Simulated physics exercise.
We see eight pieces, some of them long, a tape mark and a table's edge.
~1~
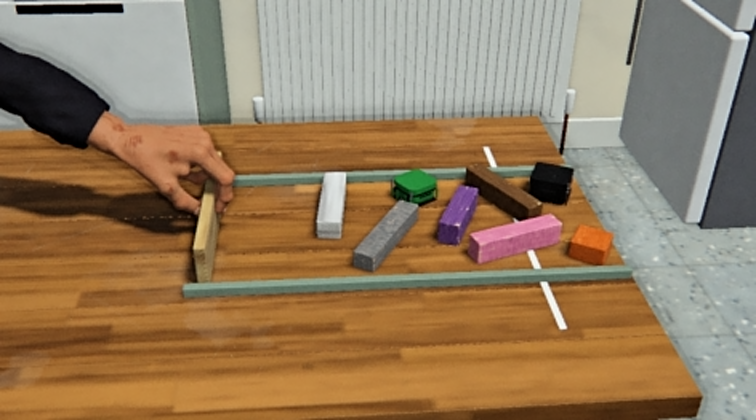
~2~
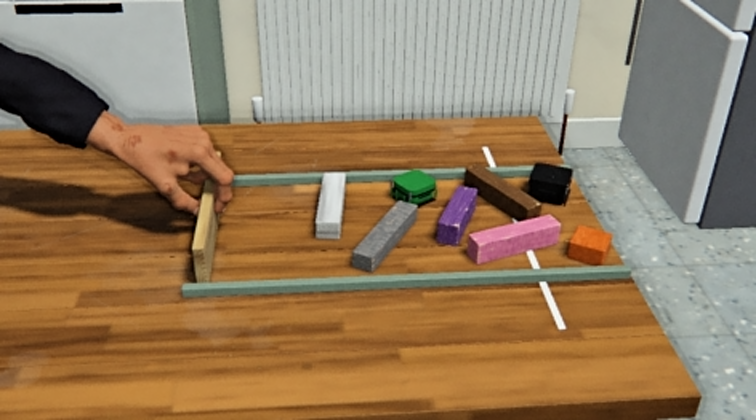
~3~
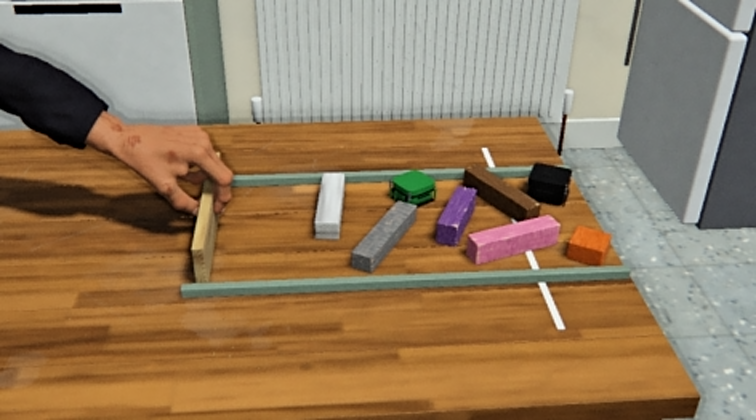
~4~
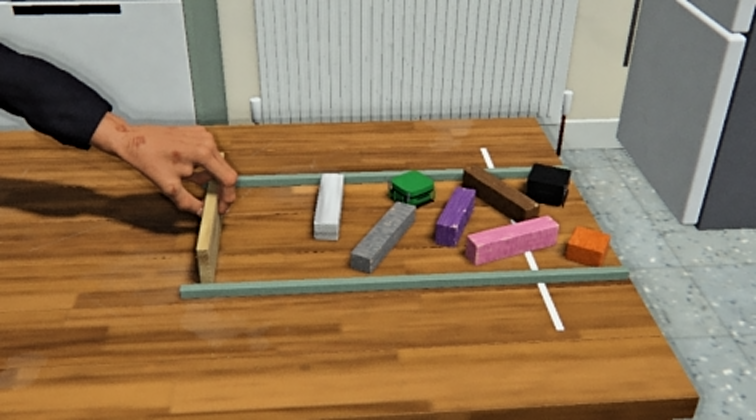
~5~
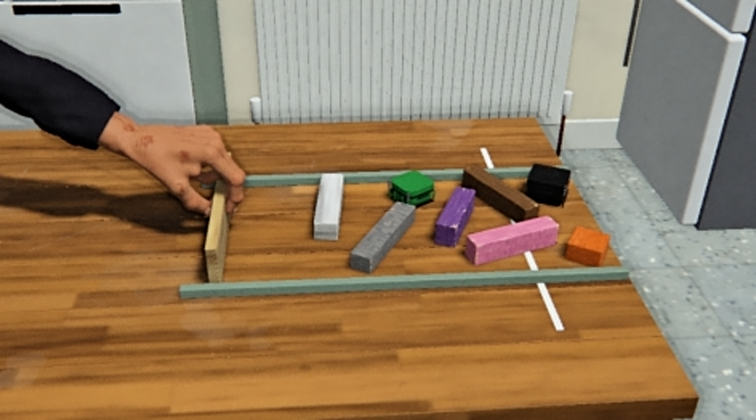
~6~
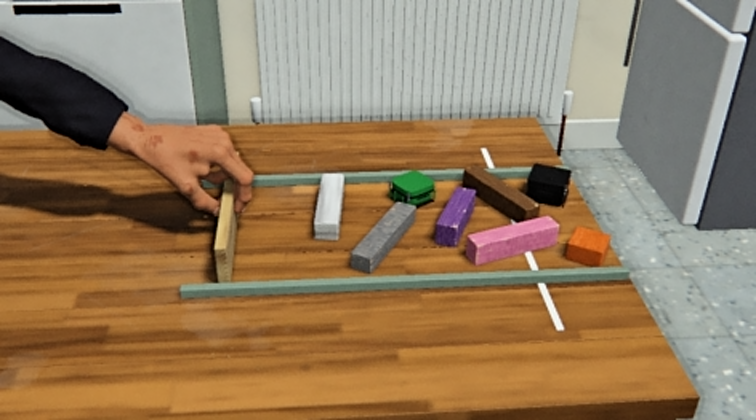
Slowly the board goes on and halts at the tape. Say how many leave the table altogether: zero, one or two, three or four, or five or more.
The number that fall off is one or two.
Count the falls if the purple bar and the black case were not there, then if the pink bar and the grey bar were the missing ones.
First 0, then 1.
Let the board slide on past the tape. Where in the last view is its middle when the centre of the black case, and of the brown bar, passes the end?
Near (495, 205) and (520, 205).
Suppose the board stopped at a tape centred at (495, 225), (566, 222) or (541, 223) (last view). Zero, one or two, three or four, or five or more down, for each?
In that order: None; at least five; either three or four.
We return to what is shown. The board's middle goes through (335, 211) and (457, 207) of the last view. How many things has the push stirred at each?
First 1, then 7.
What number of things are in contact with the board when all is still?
The number is 1.
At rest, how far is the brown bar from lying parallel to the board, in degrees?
Roughly 20° out of line.
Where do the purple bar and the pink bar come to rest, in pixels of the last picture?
First (573, 218), then (603, 240).
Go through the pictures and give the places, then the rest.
The first picture shows orange block (591, 245); black case (551, 184); brown bar (502, 194); board (211, 215); tape (518, 223).
The second picture shows black case (550, 184); board (210, 215).
The third picture shows brown bar (500, 194); purple bar (457, 215).
The fourth picture shows orange block (588, 247); green case (412, 191).
The fifth picture shows black case (548, 185); white stick (329, 206).
The sixth picture shows orange block (588, 247); black case (548, 186); brown bar (500, 195); board (229, 215); tape (515, 224).
A little later, none off yet; orange block at rest near (588, 247); black case at rest near (548, 186); brown bar at rest near (500, 195).
Next, none off yet; orange block at rest near (588, 247); black case at rest near (548, 186); brown bar moving near (504, 194).
When it is over, the number that fall off is one or two; down, black case and orange block.
